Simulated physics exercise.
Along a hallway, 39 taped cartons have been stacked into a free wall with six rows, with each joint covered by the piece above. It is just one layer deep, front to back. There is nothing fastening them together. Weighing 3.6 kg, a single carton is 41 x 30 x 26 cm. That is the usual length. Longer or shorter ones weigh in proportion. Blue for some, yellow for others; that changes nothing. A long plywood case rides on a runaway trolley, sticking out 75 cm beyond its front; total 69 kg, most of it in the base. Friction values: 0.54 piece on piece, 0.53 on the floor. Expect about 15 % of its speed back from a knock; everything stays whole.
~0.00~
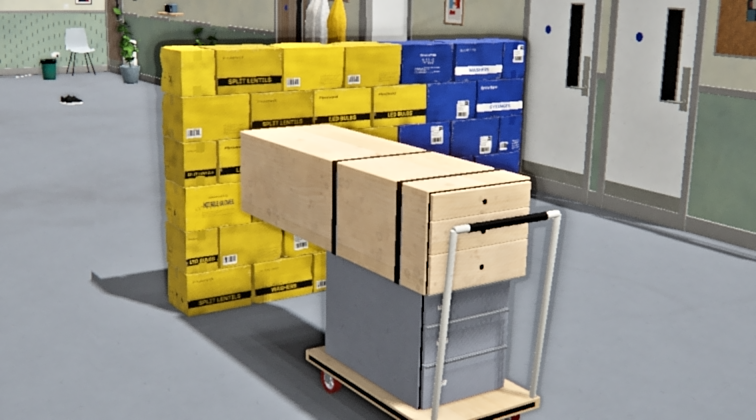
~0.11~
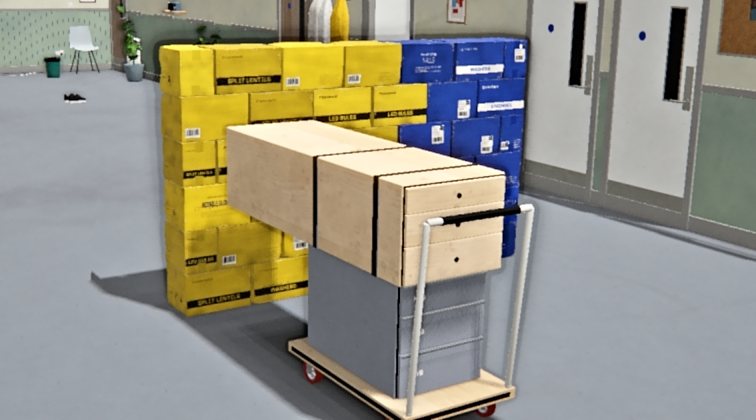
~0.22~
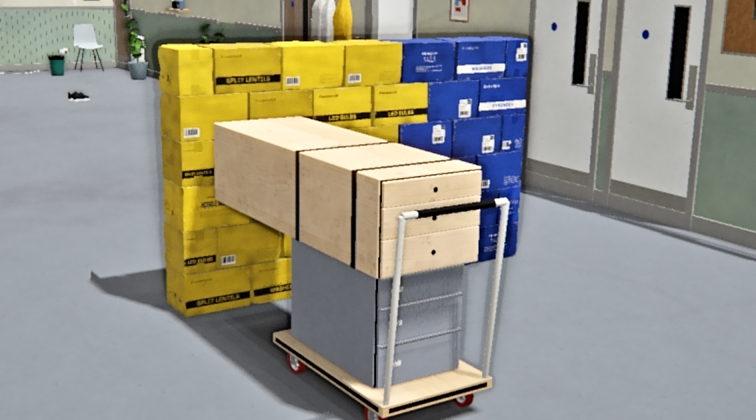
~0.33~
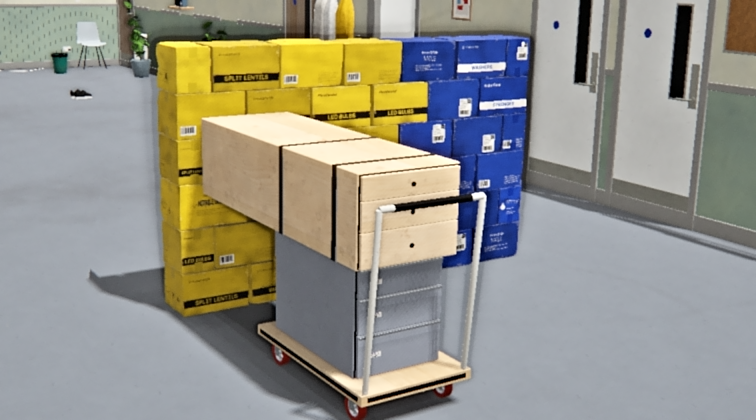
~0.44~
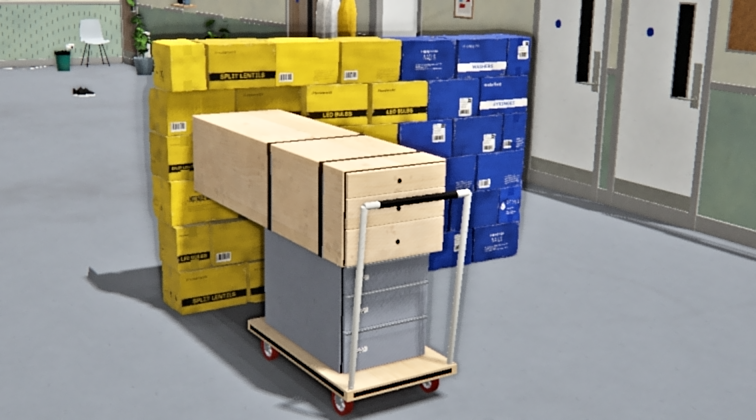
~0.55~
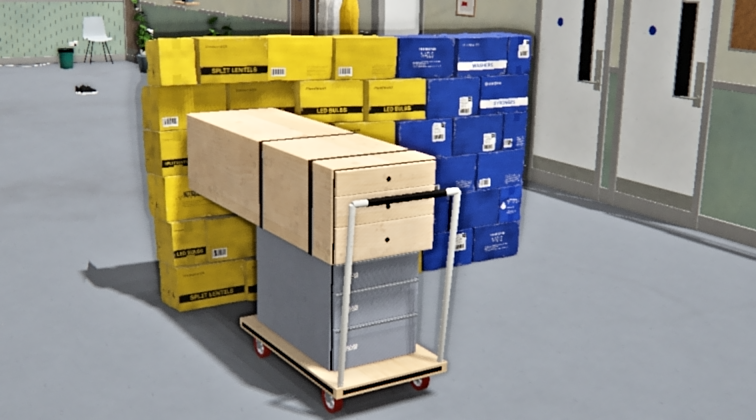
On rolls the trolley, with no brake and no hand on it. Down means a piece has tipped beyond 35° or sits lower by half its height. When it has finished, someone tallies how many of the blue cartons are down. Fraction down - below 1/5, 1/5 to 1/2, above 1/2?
Below 1/5.
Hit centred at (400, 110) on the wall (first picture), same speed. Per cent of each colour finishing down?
Down at the end: Blue 60%, yellow 20%.
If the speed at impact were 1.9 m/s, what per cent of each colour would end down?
You'd end up with blue at 0 per cent down and yellow at 60 per cent.
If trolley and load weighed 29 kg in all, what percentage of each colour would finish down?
In that case blue comes to 0 and yellow to 0 percent.
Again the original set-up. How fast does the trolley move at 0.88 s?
Roughly 0.2 m/s.
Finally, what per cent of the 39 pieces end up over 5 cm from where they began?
35 percent.
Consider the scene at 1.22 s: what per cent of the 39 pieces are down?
35 percent by then.
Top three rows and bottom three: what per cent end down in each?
The top part comes to 50 per cent, the bottom part to 20 per cent.
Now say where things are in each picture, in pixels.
In the first frame (pixels give the middle of a visible side; the camera moves round a little), load (245, 157) 42 cm short of the wall; top blue carton (515, 60); top yellow carton (314, 69); none has stirred.
In the second frame, load (231, 153) 27 cm short of the wall; top blue carton (516, 59).
In the third frame, load (218, 148) 12 cm short of the wall; top blue carton (518, 59).
In the fourth frame, load (206, 143) 17 mm into the wall's line; top blue carton (518, 57).
In the fifth frame, load (197, 140) 10 cm into the wall's line; top blue carton (519, 57); top yellow carton (308, 64) 38 mm from its place; movement in 13 of them.
In the sixth frame, load (191, 138) 15 cm into the wall's line; top blue carton (520, 55); top yellow carton (301, 59) 3° from how it stood; steepest lean 7°, the carton at (178, 153); movement in 19 of them.
After 0.88 s, load 23 cm past the wall's line, still rolling; none of the 15 blue cartons down (0 of 39 in all colours); top blue carton unmoved; top yellow carton 19° from how it stood.
After 1.22 s, load 28 cm past the wall's line, still rolling; none of the 15 blue cartons down (14 of 39 in all colours); top blue carton unmoved; top yellow carton 45° from how it stood, 24 cm lower.
After 1.56 s, load 30 cm past the wall's line, still rolling; none of the 15 blue cartons down (14 of 39 in all colours); top blue carton unmoved; top yellow carton on its side.
In the end (2.4 s), load 31 cm past the wall's line, stopped; none of the 15 blue cartons down (14 of 39 in all colours); top blue carton unmoved; top yellow carton on its side. That is 0 per cent. From the last view, middles, top blue carton near (505, 53), top yellow carton near (225, 204).
